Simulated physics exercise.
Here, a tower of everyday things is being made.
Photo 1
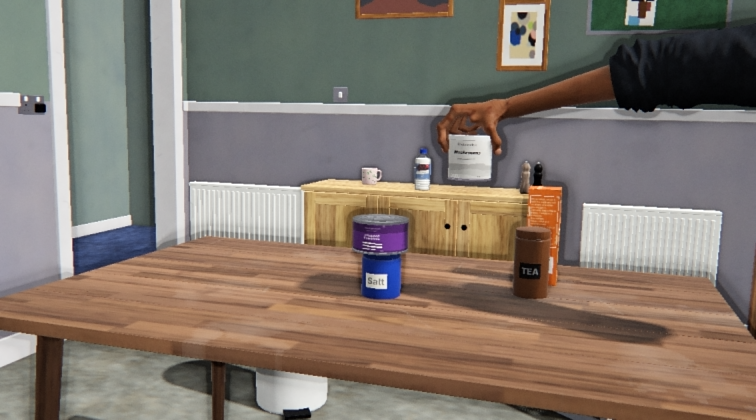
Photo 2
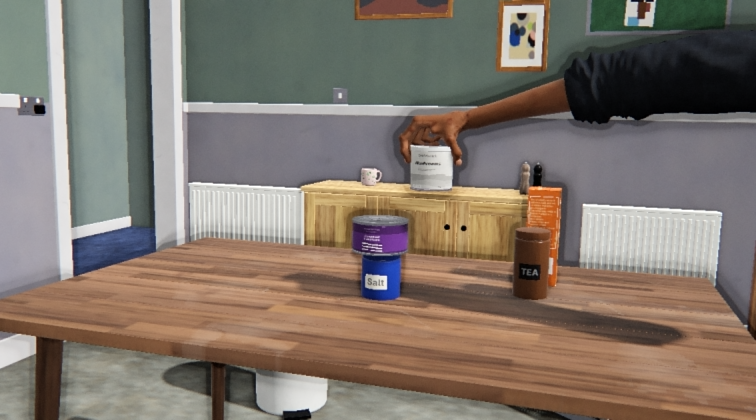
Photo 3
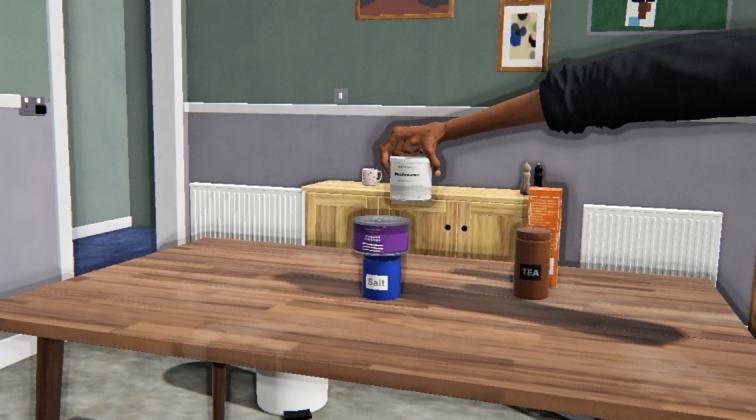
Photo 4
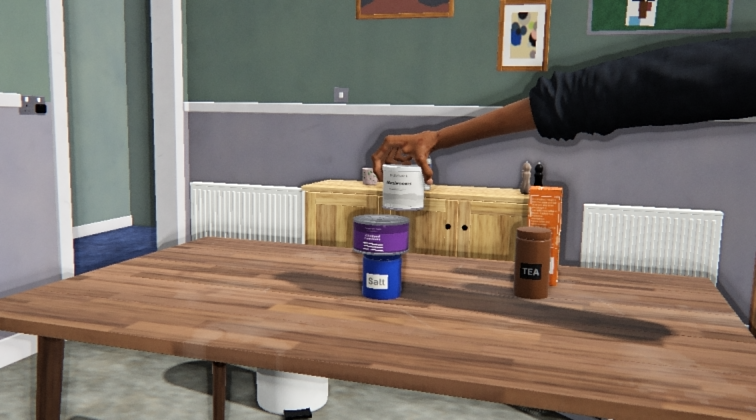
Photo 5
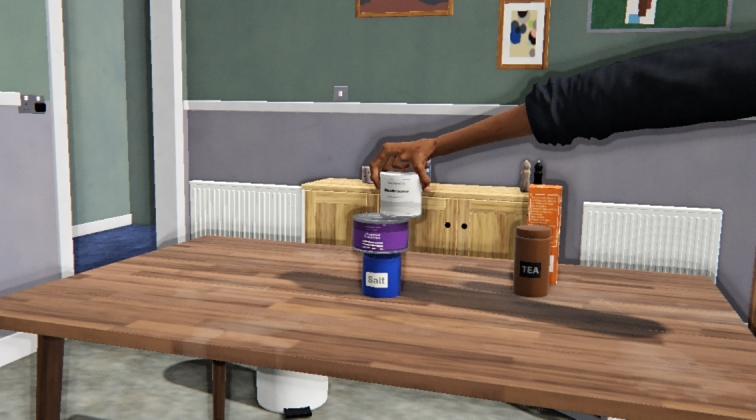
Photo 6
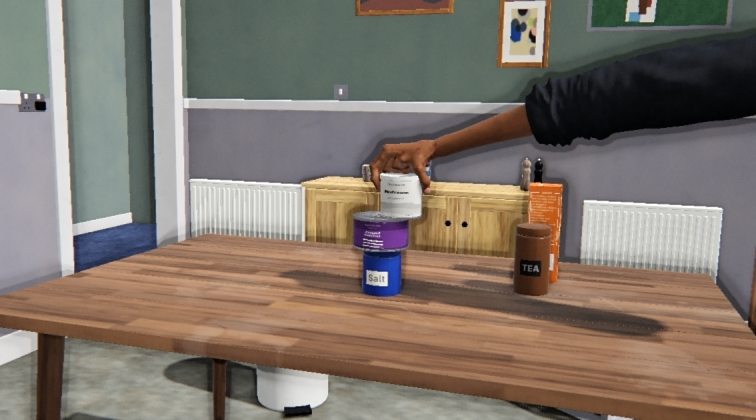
A dark-sleeved arm reaches in from the right, its hand gripping a white pot above a wooden table, seen by a still camera from across a room with green and grey walls. A purple tub sits on a blue salt jar, with a brown tea canister and orange box to the right. The hand carries the pot left, then lowers it onto the tub's right side.
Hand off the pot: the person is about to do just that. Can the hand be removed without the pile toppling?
Yes, the pile stays balanced.
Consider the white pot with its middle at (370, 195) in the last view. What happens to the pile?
Well, it is fine after that.
Then, 0.30 s after the last picture, nothing has stirred.
Then, 0.70 s after the last picture, white pot resting near (401, 196).
At rest, all 5 in place. Seen from the same camera at the end, white pot near (401, 196). The pile stays up.
